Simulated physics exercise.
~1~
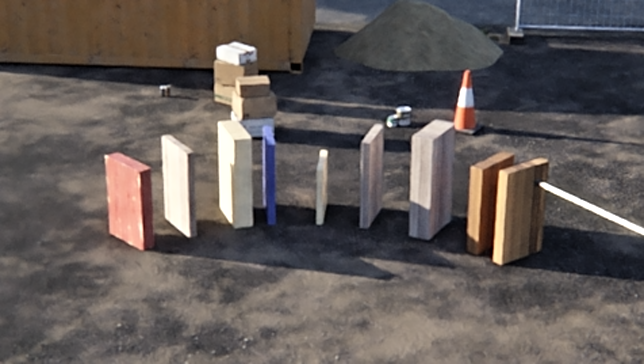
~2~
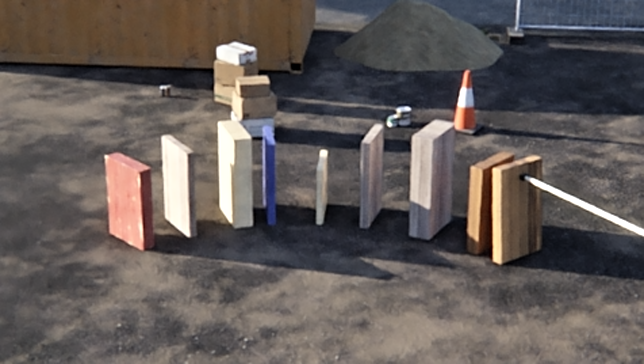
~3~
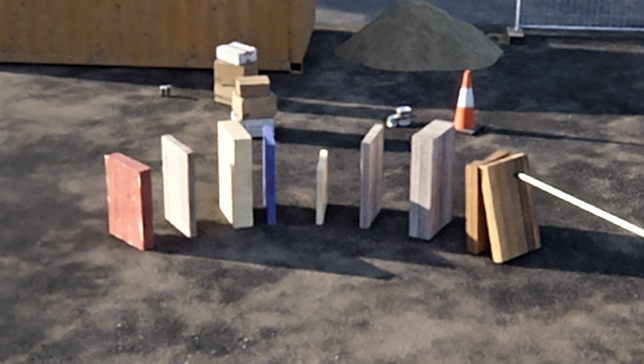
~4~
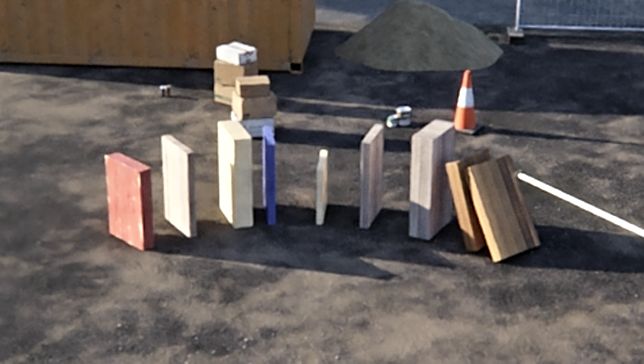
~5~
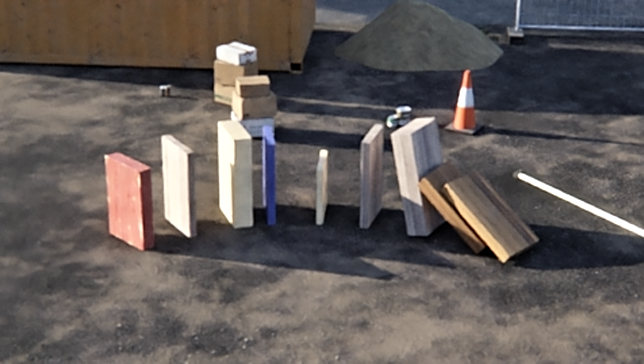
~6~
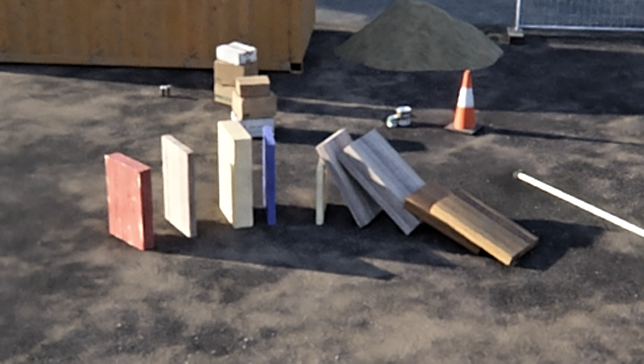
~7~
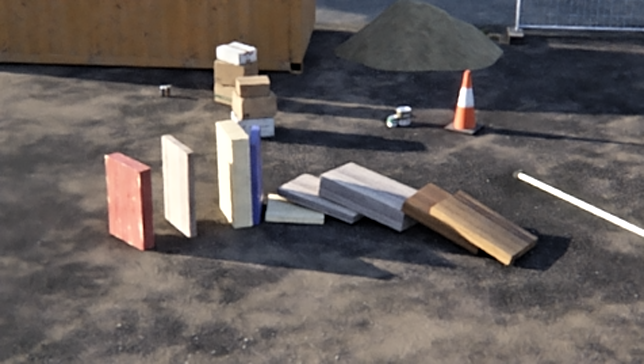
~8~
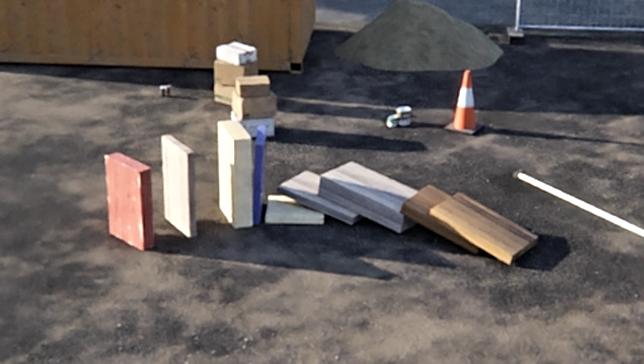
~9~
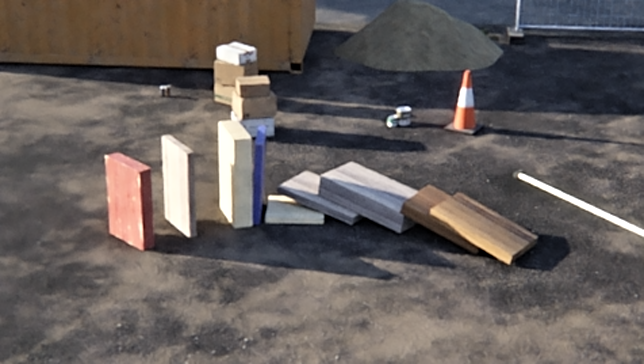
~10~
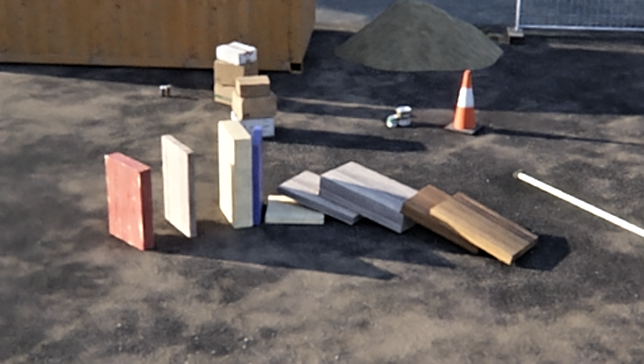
On a dark gravel yard, a pale pole nudges the rightmost of a curved row of upright wooden boards, which topples left and knocks down the boards beside it until a small one falls against the blue board, which shifts slightly but stays standing with three others, including the red.
